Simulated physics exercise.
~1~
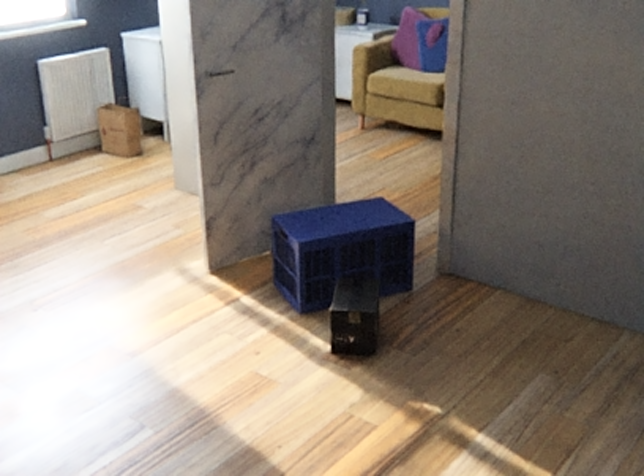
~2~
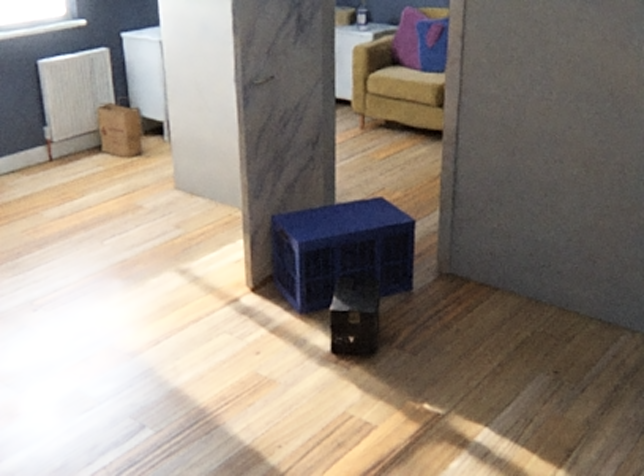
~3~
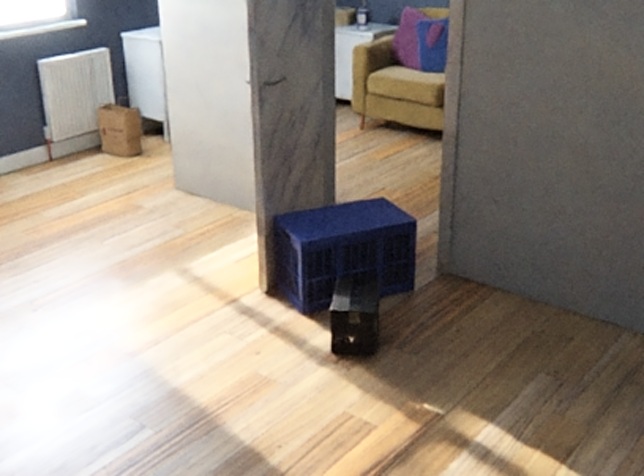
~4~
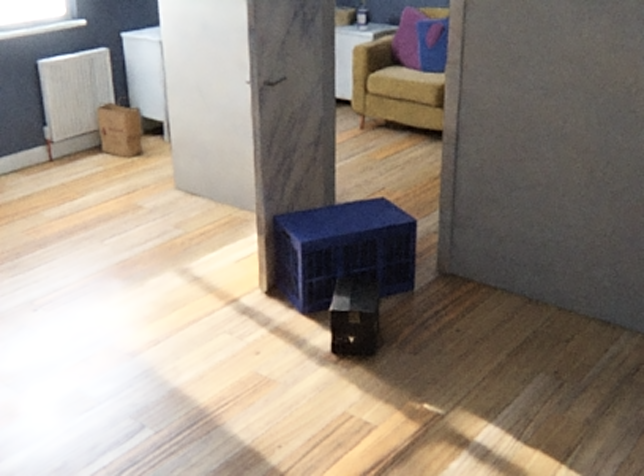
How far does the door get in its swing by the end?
It stops short of closing, coming to rest still well open at the left end of the blue chest.
A grey, marble-patterned door stands wide open in a sunlit room with a pale wooden floor, seen from a raised, still viewpoint. A dark blue crate-like chest sits at its foot, with a small black box just in front, while a mustard sofa with colourful cushions shows through the opening behind. The door swings to the right, its handle edge moving towards the chest and its face looking narrower. It slows beside the chest's left end and comes to rest there, still well open. The chest and the black box stay where they are.
